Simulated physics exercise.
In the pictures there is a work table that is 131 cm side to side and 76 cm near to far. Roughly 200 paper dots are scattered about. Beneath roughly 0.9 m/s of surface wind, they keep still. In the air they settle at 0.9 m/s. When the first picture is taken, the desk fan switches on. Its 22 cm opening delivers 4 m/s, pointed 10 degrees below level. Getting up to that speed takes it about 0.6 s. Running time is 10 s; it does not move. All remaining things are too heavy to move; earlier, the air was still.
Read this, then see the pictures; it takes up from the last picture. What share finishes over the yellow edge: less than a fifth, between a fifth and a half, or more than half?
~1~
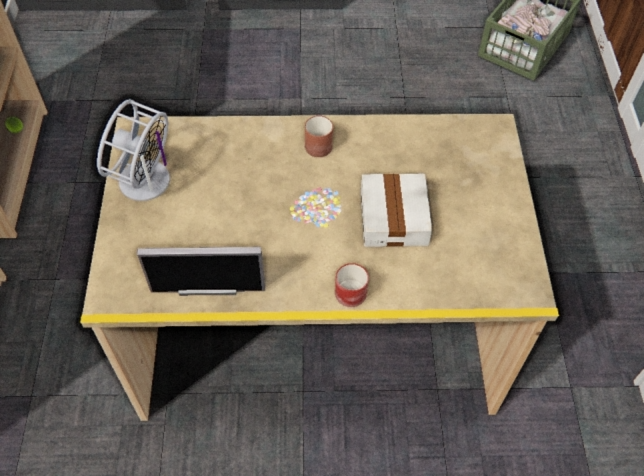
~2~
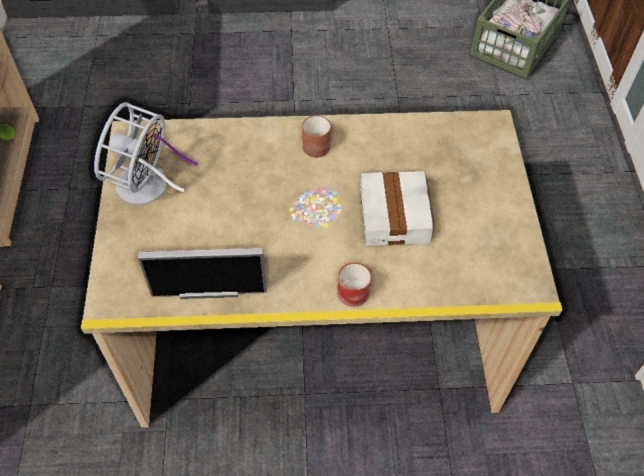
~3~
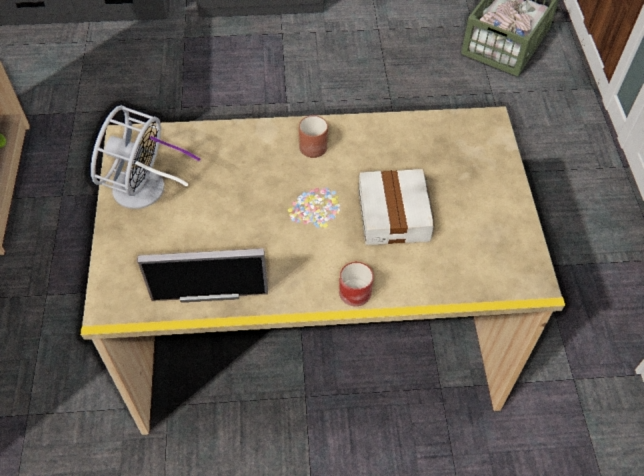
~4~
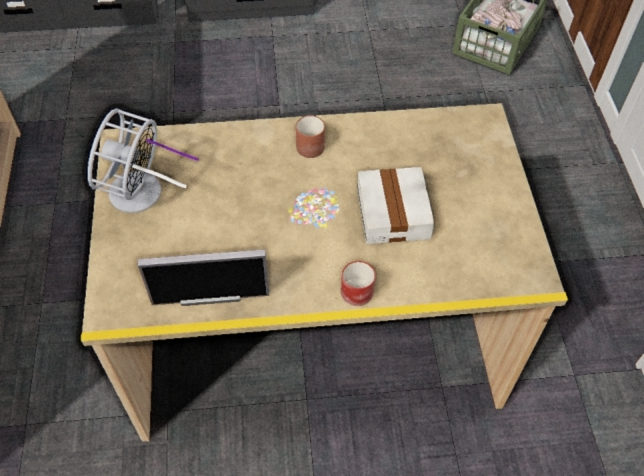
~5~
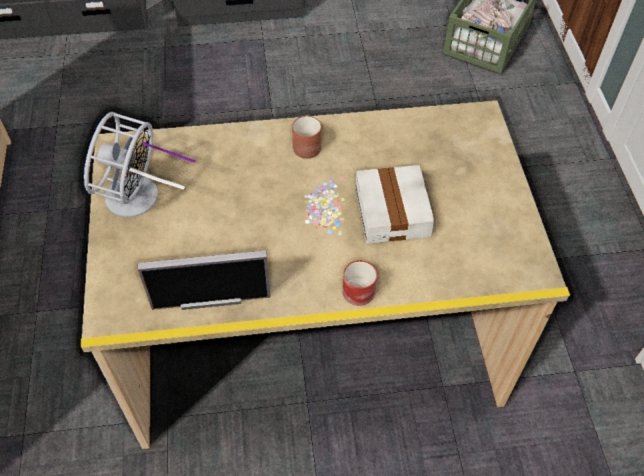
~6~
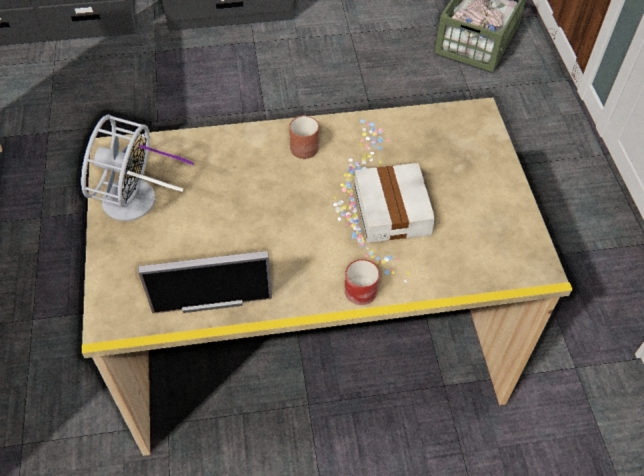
Looks like a fifth up to half will finish beyond that edge.
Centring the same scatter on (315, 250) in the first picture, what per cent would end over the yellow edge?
I'd expect around 100 percent of them to end up there.
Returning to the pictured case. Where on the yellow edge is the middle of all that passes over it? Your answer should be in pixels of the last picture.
Midpoint of crossings, approx. (491, 301).
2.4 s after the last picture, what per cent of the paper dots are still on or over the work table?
Around 2 %.
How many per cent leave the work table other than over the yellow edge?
About 60 per cent of them.
Then, 1.2 s after the last picture the count stands so, 35 % are over the yellow edge.
Then, 2.4 s after the last picture the count stands so, 36 % are over the yellow edge.
Then, 4.7 s after the last picture the count stands so, 36 % are over the yellow edge.
Then, 9.2 s after the last picture, at the end, 36 % are over the yellow edge.
